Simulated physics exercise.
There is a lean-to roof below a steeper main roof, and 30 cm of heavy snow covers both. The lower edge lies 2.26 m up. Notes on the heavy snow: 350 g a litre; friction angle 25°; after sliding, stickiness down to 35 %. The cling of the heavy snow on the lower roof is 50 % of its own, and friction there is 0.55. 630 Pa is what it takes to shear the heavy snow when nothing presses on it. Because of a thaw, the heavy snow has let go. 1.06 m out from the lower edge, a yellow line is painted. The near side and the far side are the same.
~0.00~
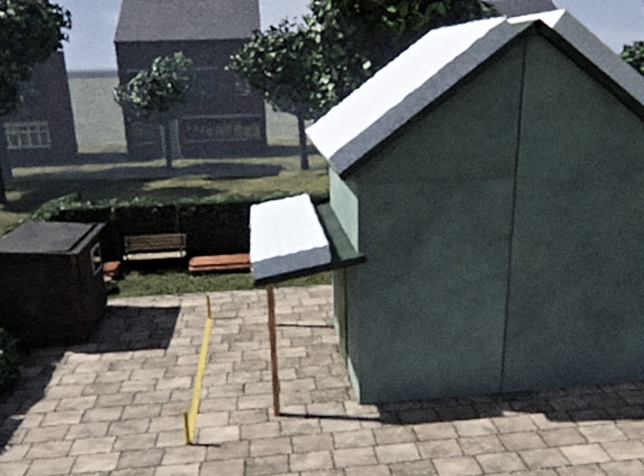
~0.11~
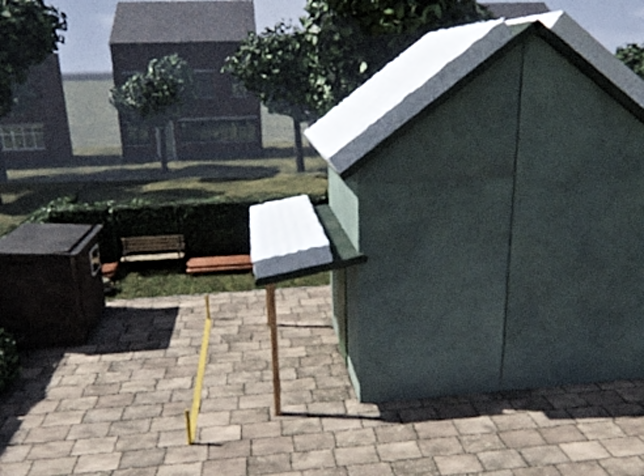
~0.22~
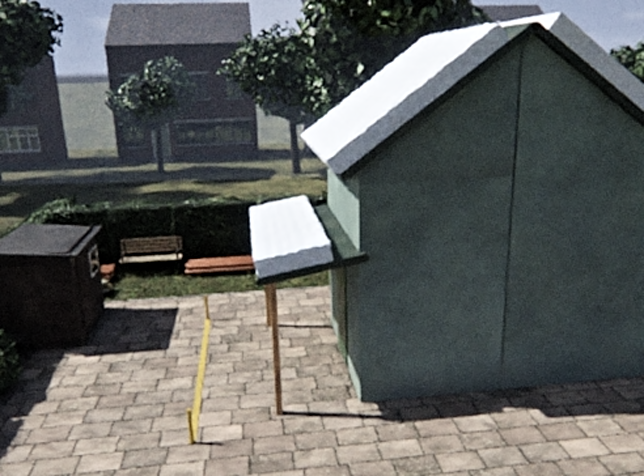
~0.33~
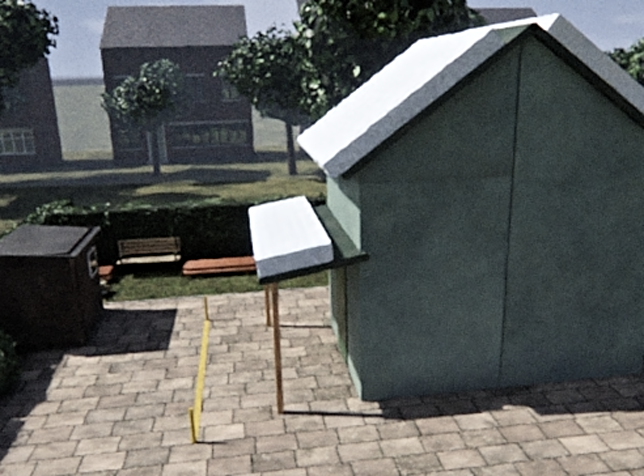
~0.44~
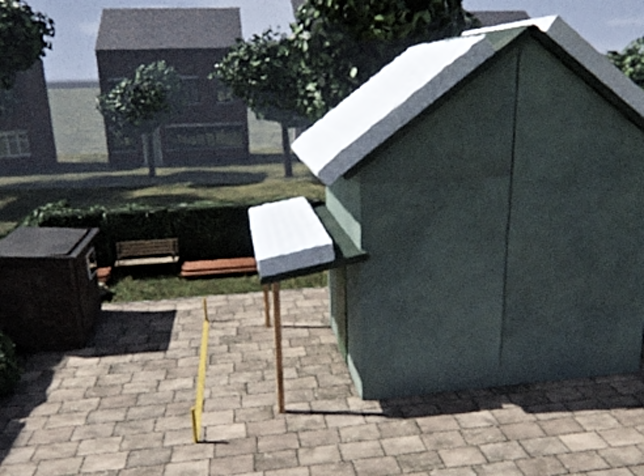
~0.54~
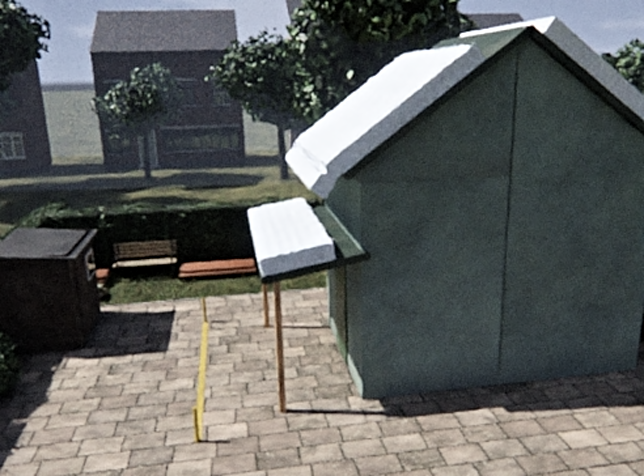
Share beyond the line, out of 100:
60 %.
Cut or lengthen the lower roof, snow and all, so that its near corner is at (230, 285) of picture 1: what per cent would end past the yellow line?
Estimate: Around 60 per cent.
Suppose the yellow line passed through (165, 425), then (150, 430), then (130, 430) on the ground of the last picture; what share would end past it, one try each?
In order, some 50, 40 and 35 percent would end past it.
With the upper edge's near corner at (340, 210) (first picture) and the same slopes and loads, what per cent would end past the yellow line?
It would then be around 45 percent.
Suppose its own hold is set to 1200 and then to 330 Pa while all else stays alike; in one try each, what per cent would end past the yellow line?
Respectively 55 % and 60 %.
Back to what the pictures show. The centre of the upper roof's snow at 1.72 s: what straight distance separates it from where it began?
Straight-line shift: Roughly 4.4 m.
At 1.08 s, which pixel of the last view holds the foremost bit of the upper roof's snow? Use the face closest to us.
Near (257, 256), I'd say.
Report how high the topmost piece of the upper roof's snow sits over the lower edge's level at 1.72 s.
Roughly 0.5 m.
After 1.08 s, none is below the lower edge and 0 % is past the line.
After 1.72 s, 46 % is below the lower edge and 21 % is past the line.
After 2.36 s, 74 % is below the lower edge and 60 % is past the line.
After 3.00 s, 74 % is below the lower edge and 60 % is past the line.
After 3.10 s, 74 % is below the lower edge and 60 % is past the line.
